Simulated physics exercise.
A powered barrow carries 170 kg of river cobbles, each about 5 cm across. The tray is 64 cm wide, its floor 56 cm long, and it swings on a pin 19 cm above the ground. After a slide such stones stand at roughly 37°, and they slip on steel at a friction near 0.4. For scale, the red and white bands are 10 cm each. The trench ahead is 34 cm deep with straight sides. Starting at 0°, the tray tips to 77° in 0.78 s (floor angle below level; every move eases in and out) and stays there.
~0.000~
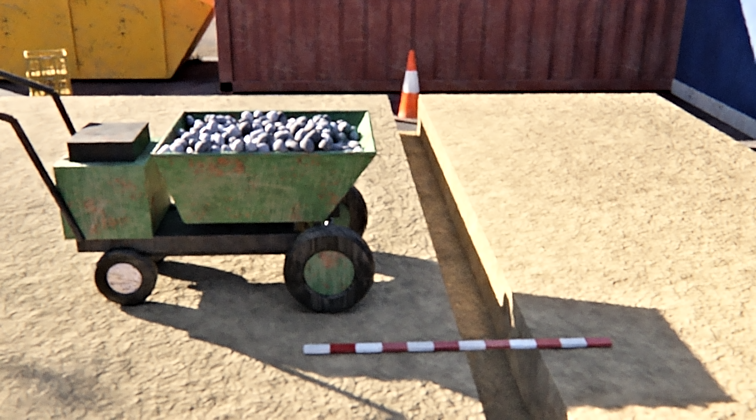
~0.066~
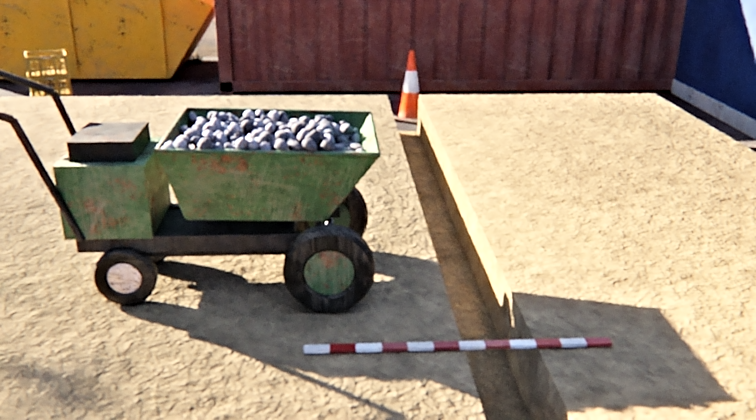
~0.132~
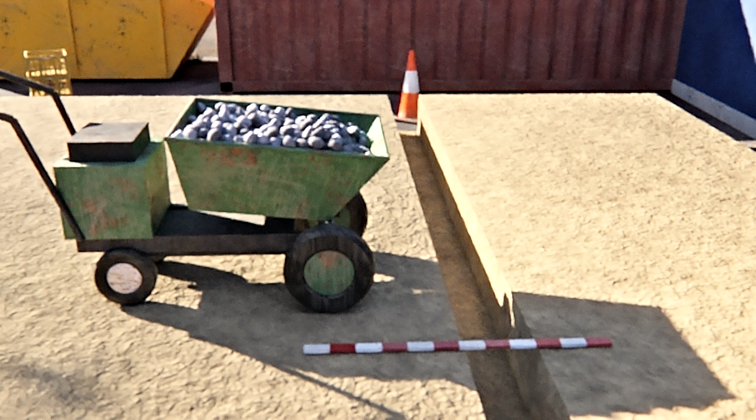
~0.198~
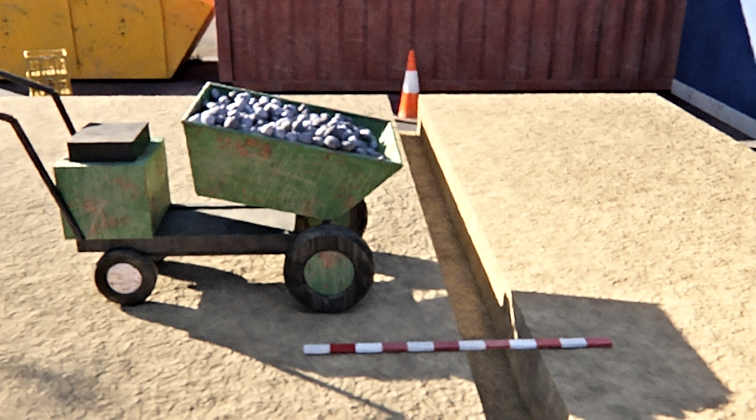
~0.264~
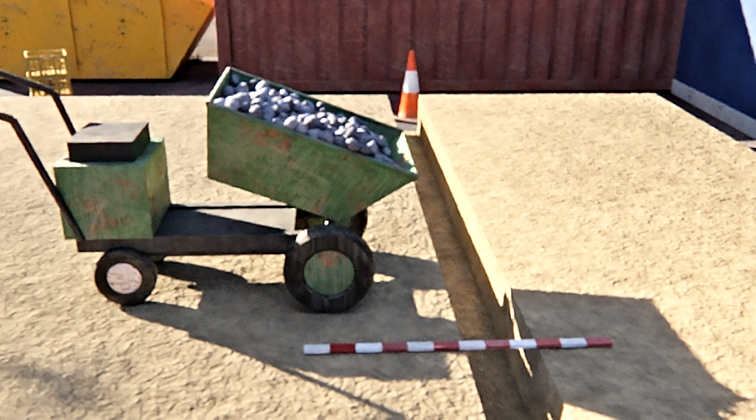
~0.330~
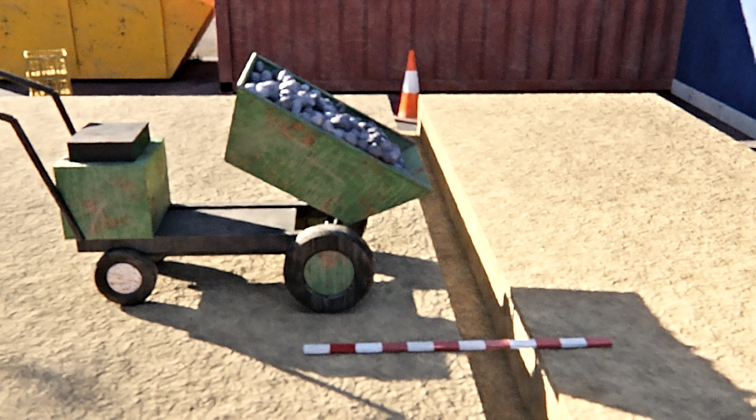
The clip opens on a green powered barrow, its level tray heaped with grey cobbles, standing left of a narrow trench near a traffic cone. The tray begins to tilt, its left end rising gradually and then steeply while its right lip lowers, and the stones shift inside as the barrow stays put.
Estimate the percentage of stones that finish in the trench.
About 71 per cent.
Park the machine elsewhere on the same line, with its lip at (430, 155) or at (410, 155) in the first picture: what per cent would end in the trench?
First some 10, then 40 per cent.
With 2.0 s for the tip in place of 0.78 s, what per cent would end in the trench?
In that case some 90 per cent.
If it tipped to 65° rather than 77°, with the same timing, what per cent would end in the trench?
In that case some 55 per cent.
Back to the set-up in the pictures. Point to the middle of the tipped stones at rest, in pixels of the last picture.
Near (485, 306).
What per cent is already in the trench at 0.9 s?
Some 35 per cent.
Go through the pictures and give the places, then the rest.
In the first picture, the tray is at 0°, its lip at (376, 153); the top of the load is at (263, 125).
The second picture shows lip at (380, 155), floor tilted 2°, highest stones at (252, 124); the stones move at 0.4 m/s on average.
The third picture shows lip at (389, 159), floor tilted 6°, highest stones at (238, 117); the stones move at 0.7 m/s on average.
In the fourth picture, the tray is at 12°, its lip at (403, 166); the top of the load is at (239, 105); the stones move at 1.0 m/s on average.
The fifth picture shows lip at (418, 177), floor tilted 20°, highest stones at (246, 90); the stones move at 1.2 m/s on average.
In the sixth picture, the tray is at 30°, its lip at (433, 191); the top of the load is at (270, 79); the stones move at 1.3 m/s on average.
After 0.6 s the floor is at 64°; 100 % in the tray; the foremost stones are at (462, 220).
After 0.9 s the floor is at 77°; 52 % in the tray, 33 % in the trench, 15 % past the trench; the foremost stones are at (558, 272).
After 1.2 s the floor is at 77°; 14 % in the tray, 57 % in the trench, 29 % past the trench; the foremost stones are at (700, 266).
After 3.2 s the floor is at 77°; 0 % in the tray, 71 % in the trench, 29 % past the trench; the foremost stones are past the picture's edge.
